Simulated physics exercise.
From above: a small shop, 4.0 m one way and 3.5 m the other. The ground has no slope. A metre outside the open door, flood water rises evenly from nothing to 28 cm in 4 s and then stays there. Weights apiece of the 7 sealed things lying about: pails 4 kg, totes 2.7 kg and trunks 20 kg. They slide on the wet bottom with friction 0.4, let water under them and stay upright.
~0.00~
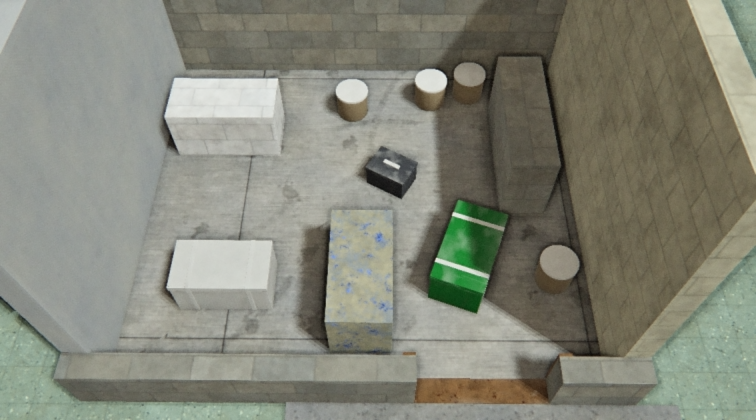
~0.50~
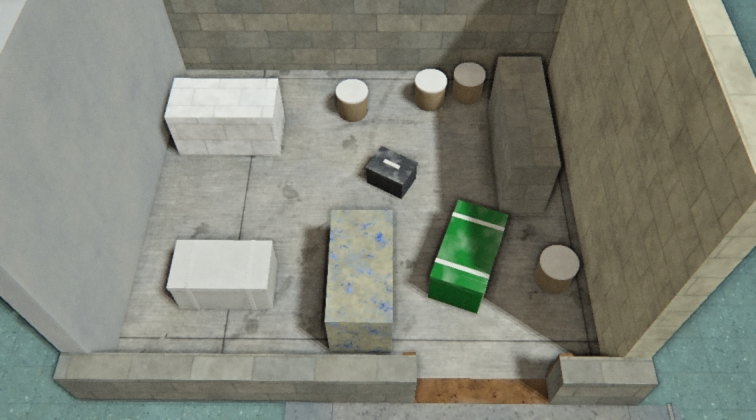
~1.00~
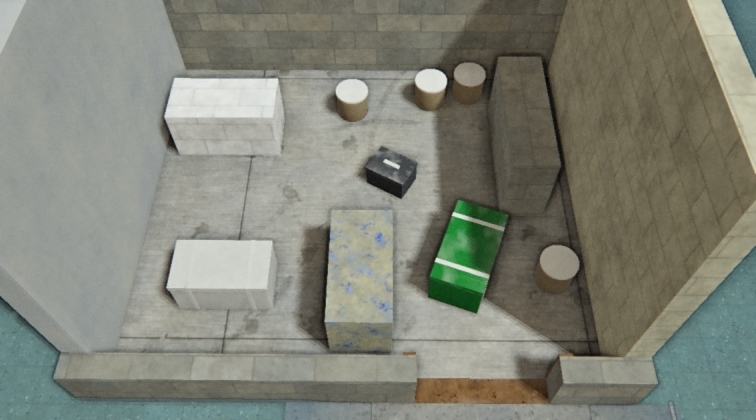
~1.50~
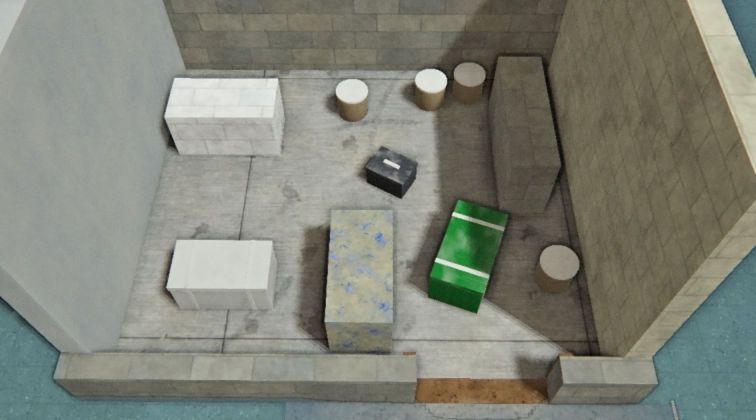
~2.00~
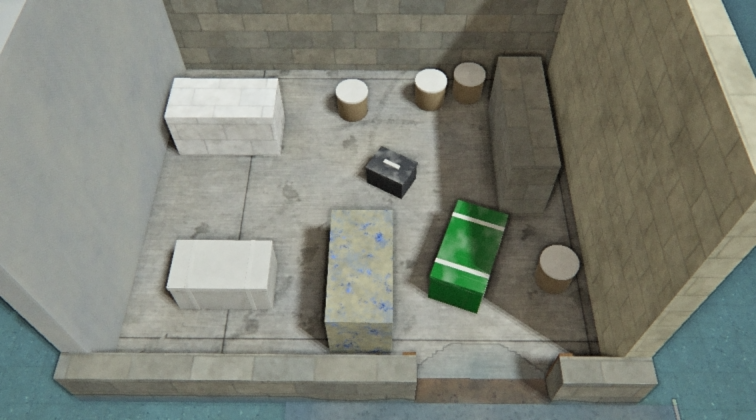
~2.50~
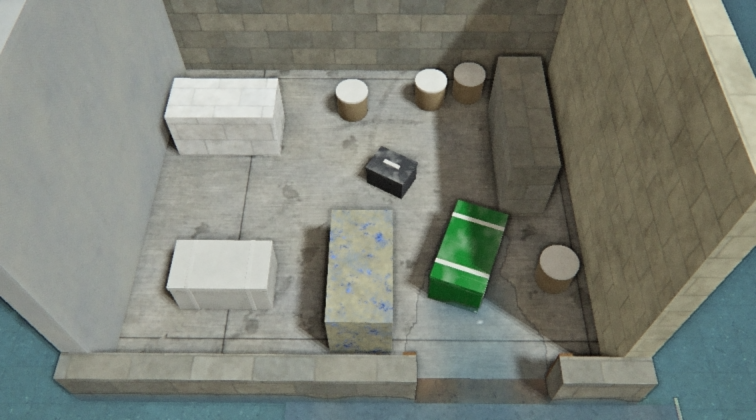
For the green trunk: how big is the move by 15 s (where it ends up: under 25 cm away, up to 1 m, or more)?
The green trunk ends far away.
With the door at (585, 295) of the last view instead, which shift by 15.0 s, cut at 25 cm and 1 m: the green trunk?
In that case the green trunk gets carried off.
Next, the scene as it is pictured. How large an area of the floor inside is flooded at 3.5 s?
Some 2.5 m2.
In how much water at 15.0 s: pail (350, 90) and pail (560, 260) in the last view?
About 23 and 18 cm.
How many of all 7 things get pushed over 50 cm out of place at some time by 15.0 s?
I count 6.
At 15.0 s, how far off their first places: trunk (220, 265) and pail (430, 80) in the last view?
In that order: 60 cm, 200 cm.
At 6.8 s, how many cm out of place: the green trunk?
About 200 cm.
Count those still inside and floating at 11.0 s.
7 of them.
After 3.5 s the green trunk is near (462, 208), 0.4 m from its start, aground; 0 afloat.
After 6.8 s the green trunk is near (359, 71), 2.2 m from its start, afloat; 6 afloat.
After 11.0 s the green trunk is near (336, 103), 1.9 m from its start, afloat; 7 afloat.
After 15.0 s the green trunk is near (208, 206), 2.2 m from its start, afloat; 7 afloat.
